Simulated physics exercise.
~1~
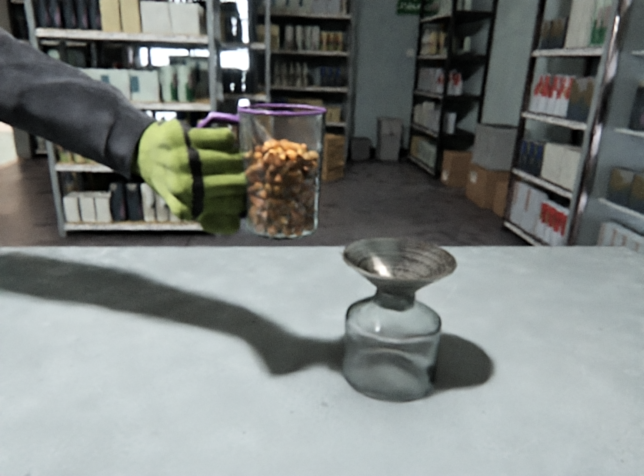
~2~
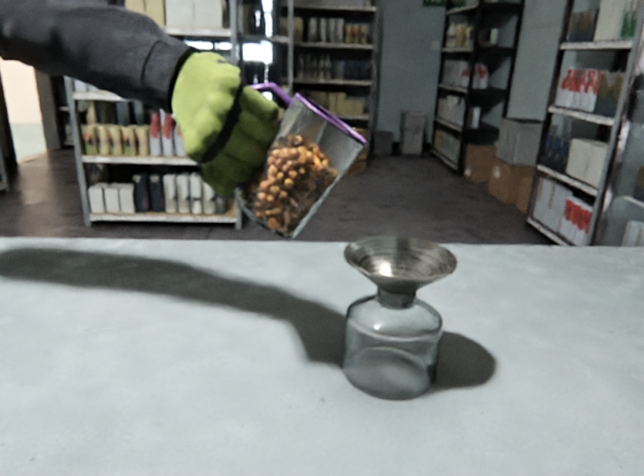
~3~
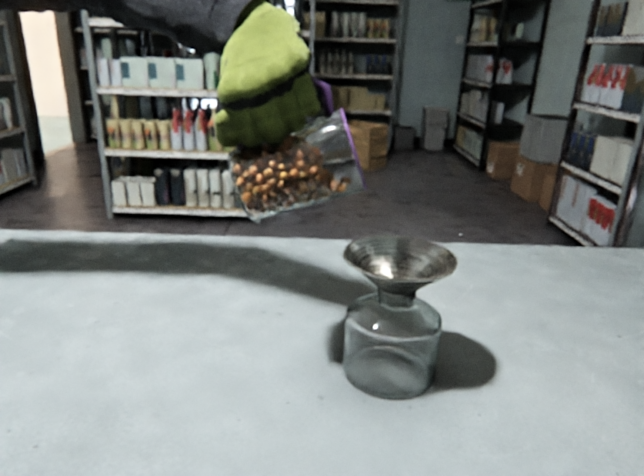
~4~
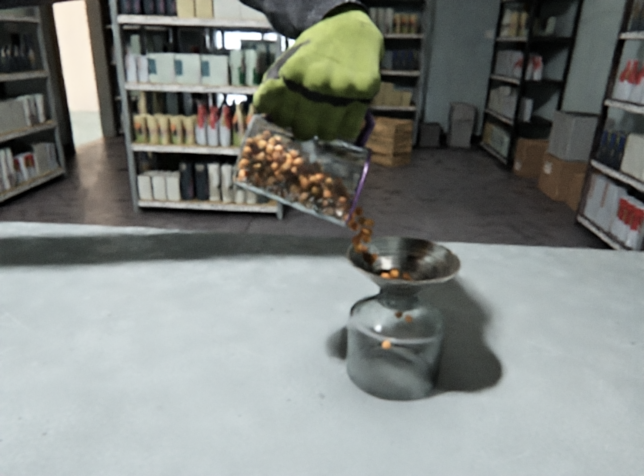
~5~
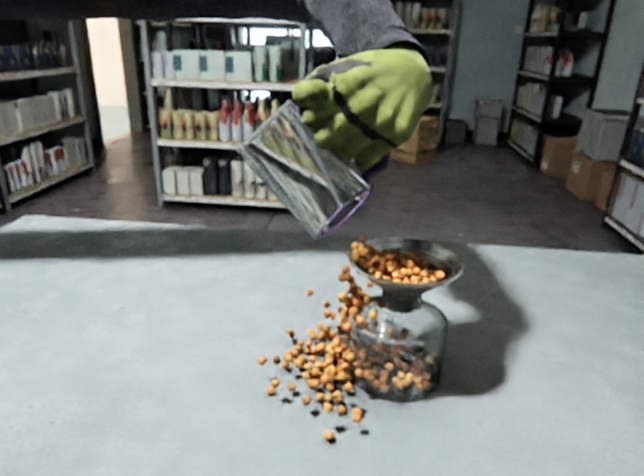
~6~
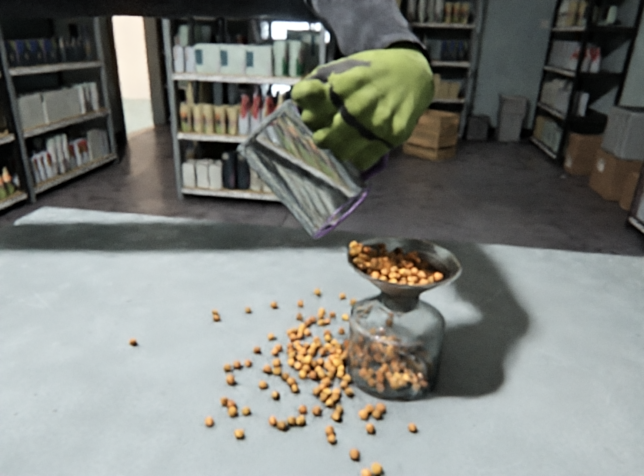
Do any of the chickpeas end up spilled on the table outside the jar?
Yes, some of the chickpeas end up scattered on the table around the jar. Some others are in the jar, and some are still heaped in the funnel.
